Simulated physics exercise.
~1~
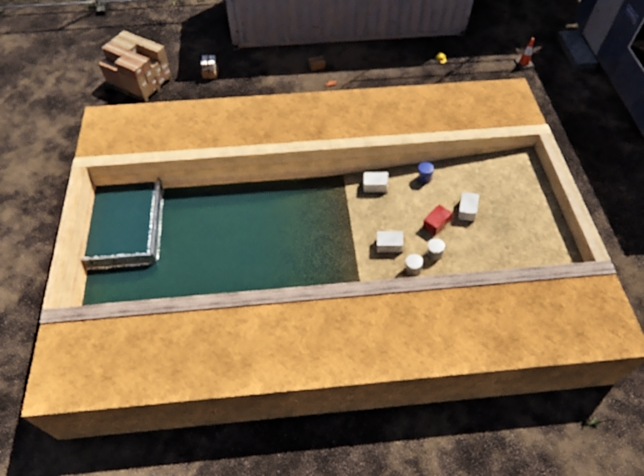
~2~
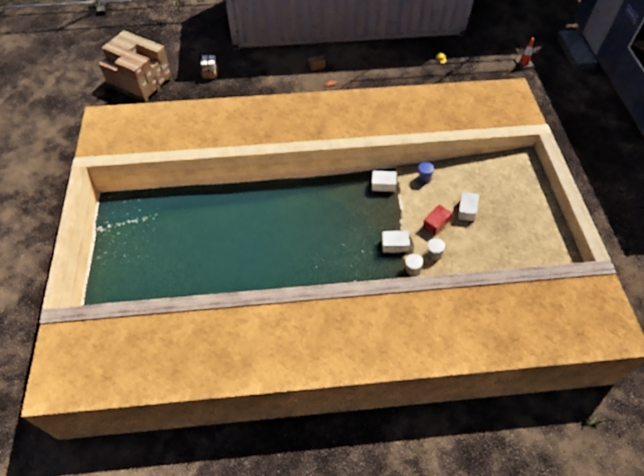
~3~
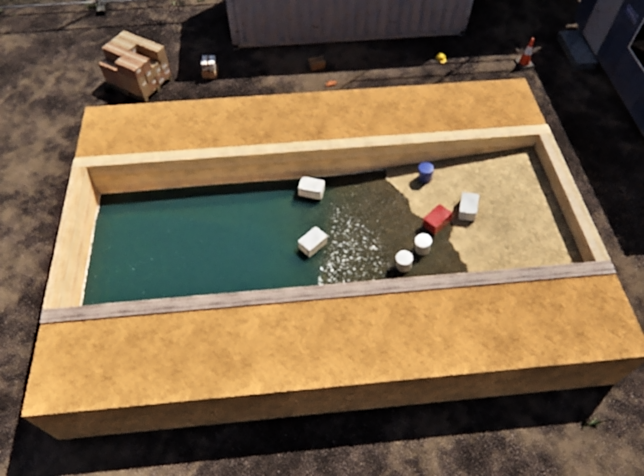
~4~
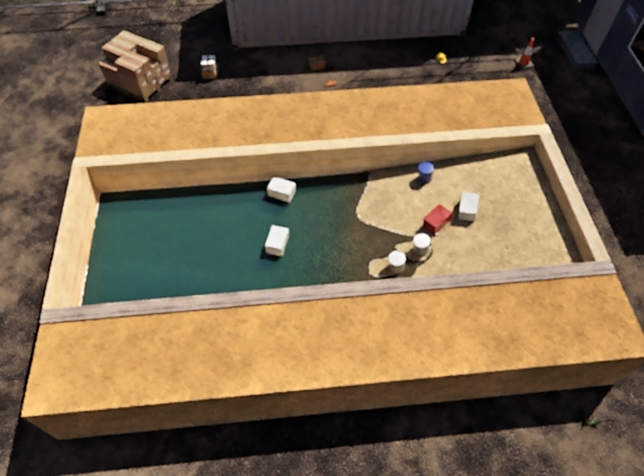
Water in a walled sand basin surges right from behind a barrier at the left end, nudging the nearest white crates, then draws back and carries two of them left, leaving them afloat while the red crate and blue pail stay put on the sand.
